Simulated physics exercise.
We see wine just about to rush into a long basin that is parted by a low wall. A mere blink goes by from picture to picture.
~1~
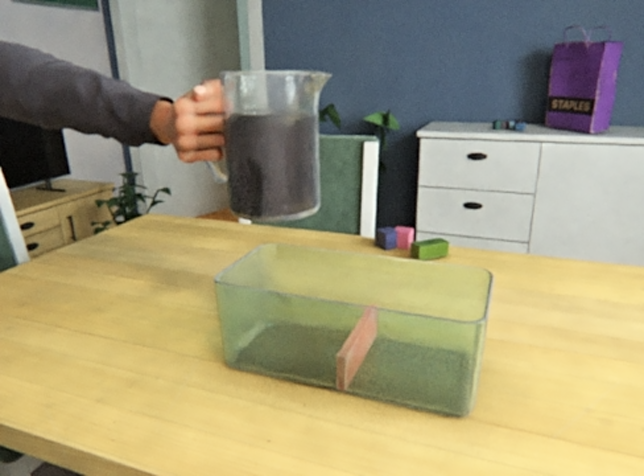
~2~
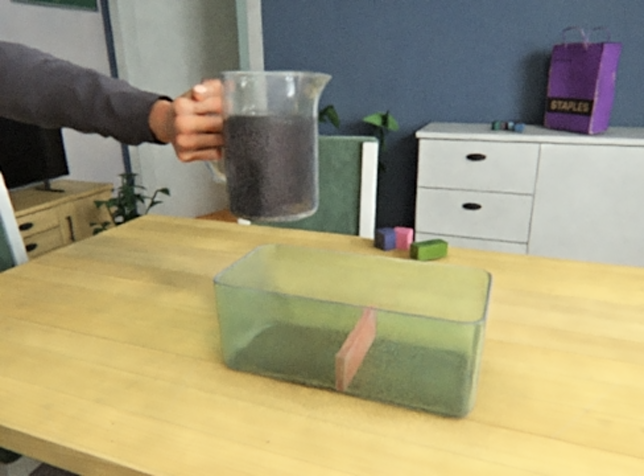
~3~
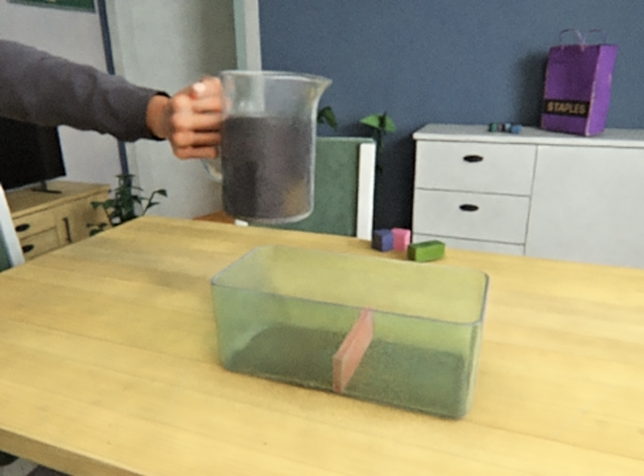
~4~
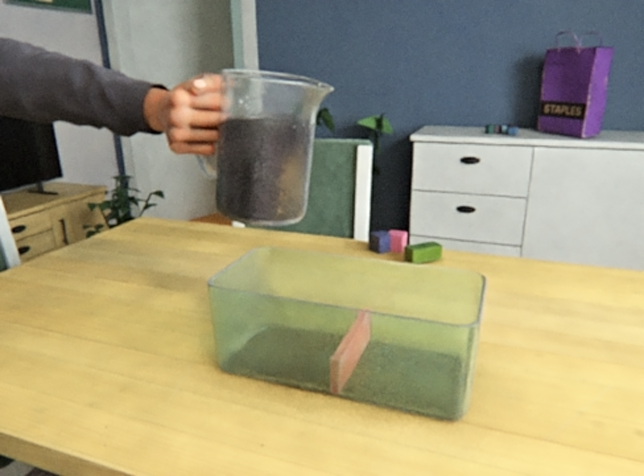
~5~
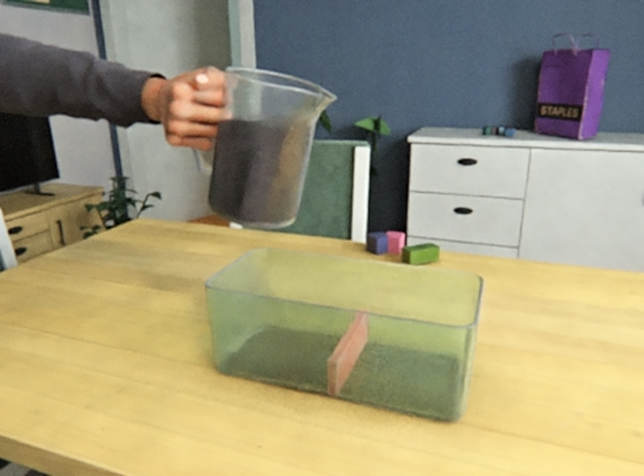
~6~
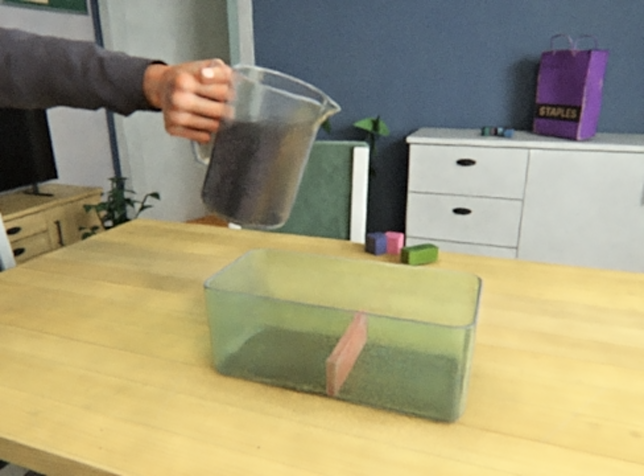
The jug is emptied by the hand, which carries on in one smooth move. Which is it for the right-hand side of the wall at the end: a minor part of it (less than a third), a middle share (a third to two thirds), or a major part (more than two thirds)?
It holds a major part.
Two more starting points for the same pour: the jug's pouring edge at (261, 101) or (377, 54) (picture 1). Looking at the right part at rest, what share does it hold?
Close to 10 in a hundred, and close to 60 in a hundred.
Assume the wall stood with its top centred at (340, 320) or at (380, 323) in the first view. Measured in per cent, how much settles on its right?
Try one about 95 %, try two about 85 %.
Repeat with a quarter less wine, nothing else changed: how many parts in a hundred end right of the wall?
95 per cent.
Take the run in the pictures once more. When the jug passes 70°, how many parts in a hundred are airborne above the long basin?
Airborne fraction: Approx. 10 %.
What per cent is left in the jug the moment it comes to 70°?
Some 90 in a hundred has yet to spill out.
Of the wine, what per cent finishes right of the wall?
That share comes out near 90 percent.
A moment on, the jug is tipped part way and 91 per cent is still to pour, 0 is left of the wall and 1 right of it.
Next, the jug is tipped on its side and 45 per cent is still to pour, 1 is left of the wall and 34 right of it.
Then the jug is tipped right over and 10 per cent is still to pour, 4 is left of the wall and 77 right of it.
Later the jug is tipped right over and 1 per cent is still to pour, 5 is left of the wall and 91 right of it.
Finally, 7 per cent lies left of the wall, 91 right of it and 2 outside.
